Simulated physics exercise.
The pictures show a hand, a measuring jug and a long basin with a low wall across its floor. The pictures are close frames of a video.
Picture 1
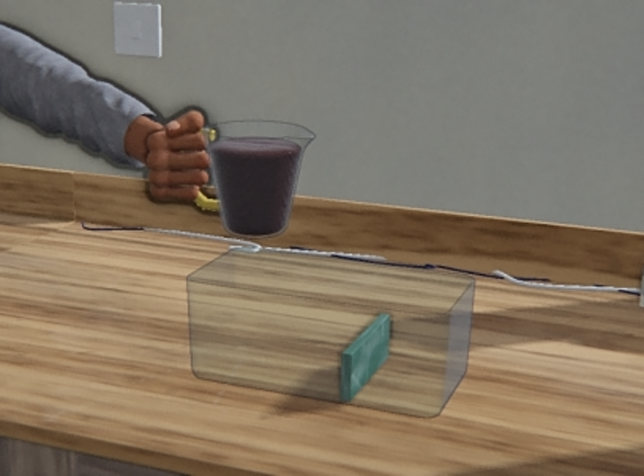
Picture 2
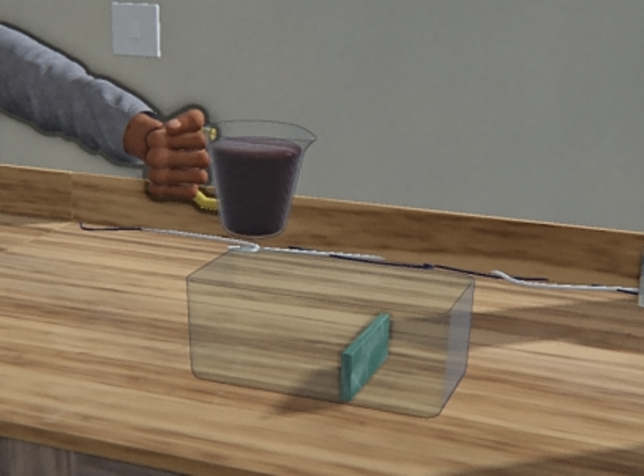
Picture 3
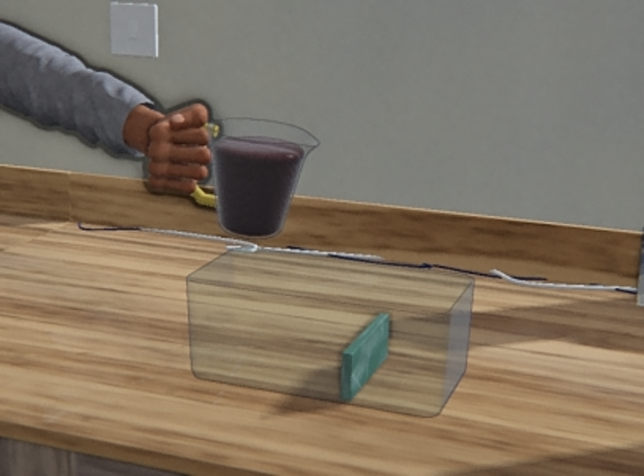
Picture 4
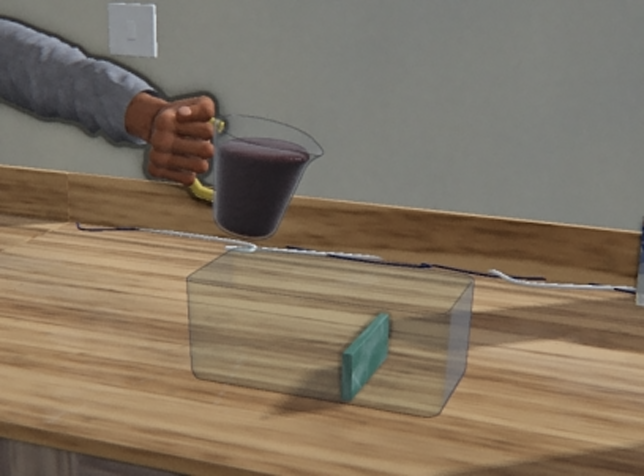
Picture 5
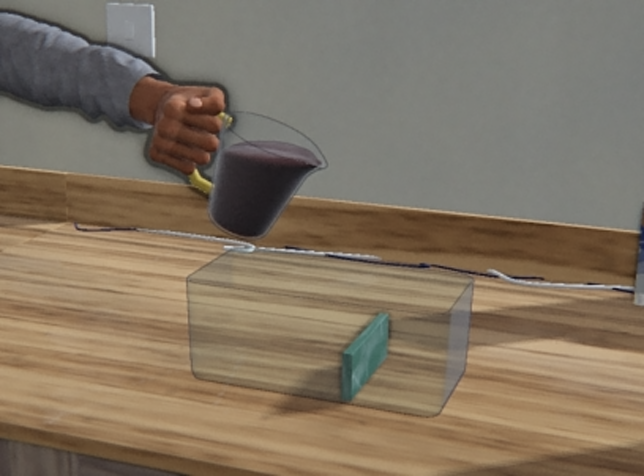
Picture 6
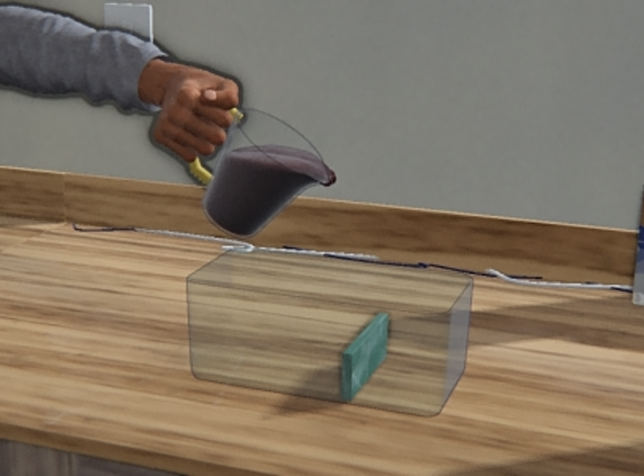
On a wooden counter, a hand tilts a jug of dark liquid rightward above a clear basin.
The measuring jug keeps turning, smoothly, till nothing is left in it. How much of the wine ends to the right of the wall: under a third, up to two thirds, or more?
The share right of the wall is less than a third.
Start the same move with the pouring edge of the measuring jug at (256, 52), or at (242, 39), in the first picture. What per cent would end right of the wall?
About 5 and 5 per cent.
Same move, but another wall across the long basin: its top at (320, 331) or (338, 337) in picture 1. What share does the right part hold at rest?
About 80 and 60 per cent.
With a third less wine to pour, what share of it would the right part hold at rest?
Roughly 5 in a hundred.
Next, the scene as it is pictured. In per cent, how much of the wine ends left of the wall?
Some 75 per cent.
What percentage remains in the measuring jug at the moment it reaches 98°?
Close to 40 per cent.
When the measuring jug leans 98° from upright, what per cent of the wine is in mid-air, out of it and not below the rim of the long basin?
About 20 per cent.
A moment on, the measuring jug is tipped on its side and 39 per cent is still to pour, 23 is left of the wall and 20 right of it.
Next, the measuring jug is tipped right over and 1 per cent is still to pour, 76 is left of the wall and 20 right of it.
Then the measuring jug is tipped right over and 0 per cent is still to pour, 76 is left of the wall and 23 right of it.
Later the measuring jug is tipped right over and 0 per cent is still to pour, 76 is left of the wall and 23 right of it.
In the end 76 per cent lies left of the wall, 23 right of it and 1 outside.
